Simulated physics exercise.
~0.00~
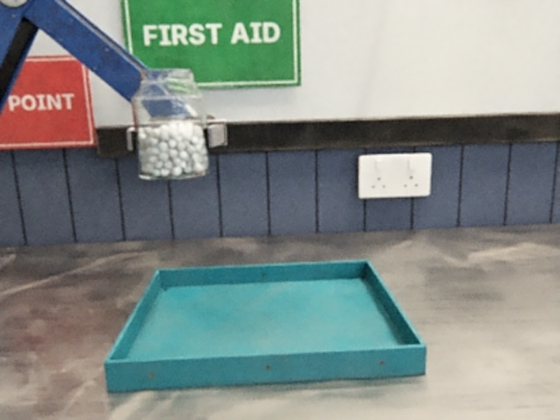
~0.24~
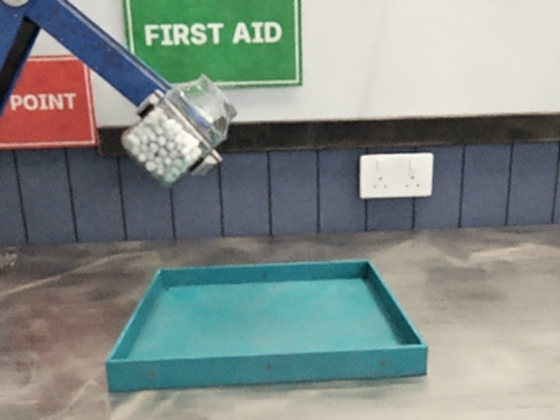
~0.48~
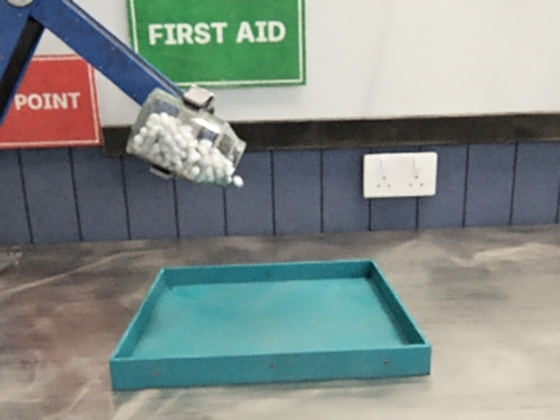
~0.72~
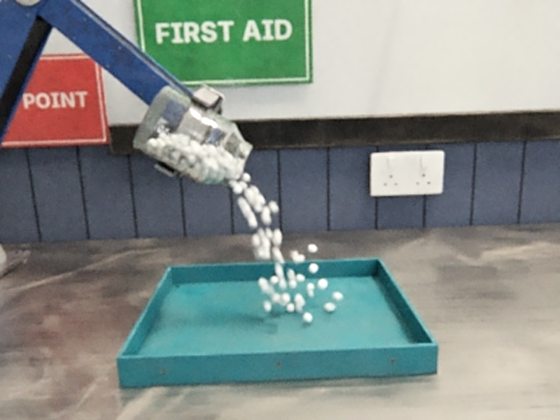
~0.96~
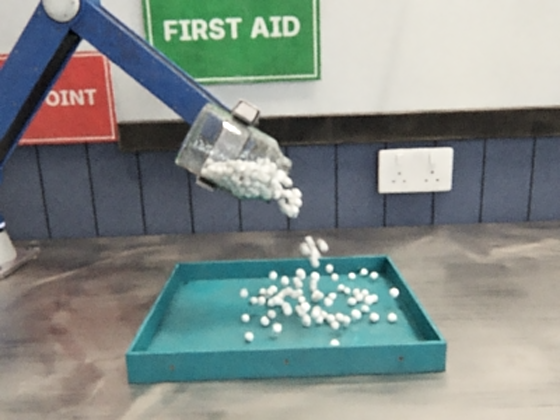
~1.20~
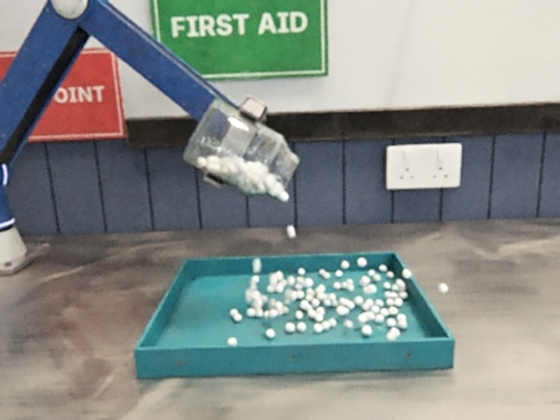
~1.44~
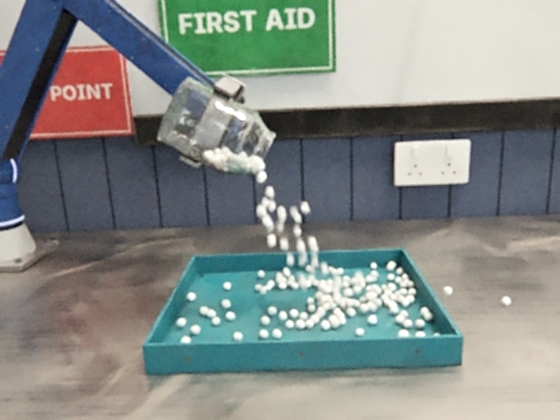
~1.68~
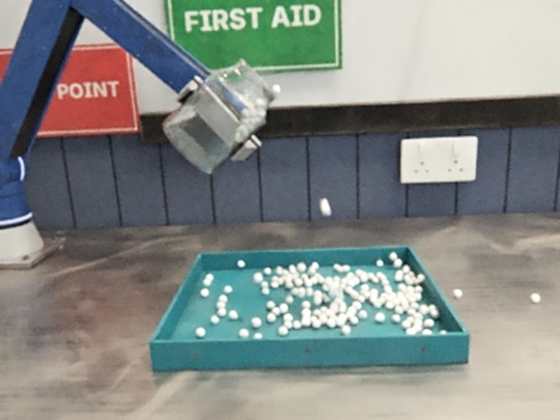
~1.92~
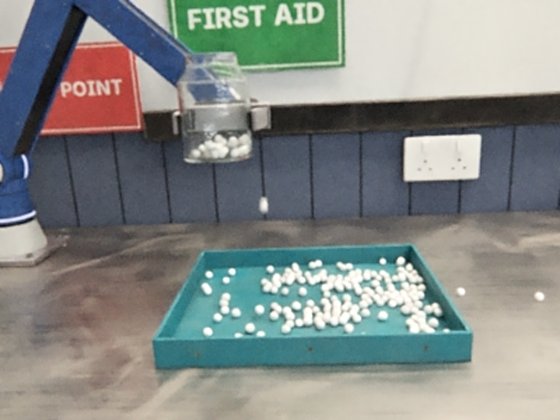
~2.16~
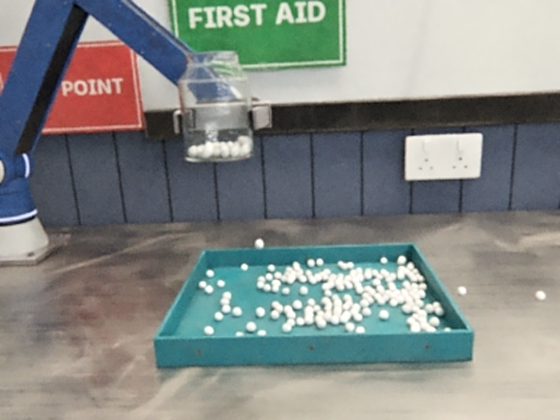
A blue robot arm reaches in from the left, holding a clear jar of small white beads above a shallow teal tray on a grey, smeared tabletop, seen from the front and slightly above. Behind are blue panelling, a white socket, and green and red signs. The arm tilts the jar to the right until its mouth points downward and beads stream into the tray, bouncing and scattering. A couple skip out onto the table at the right. The arm then turns the jar upright again, leaving most of the beads spread across the tray and a small layer inside the jar.
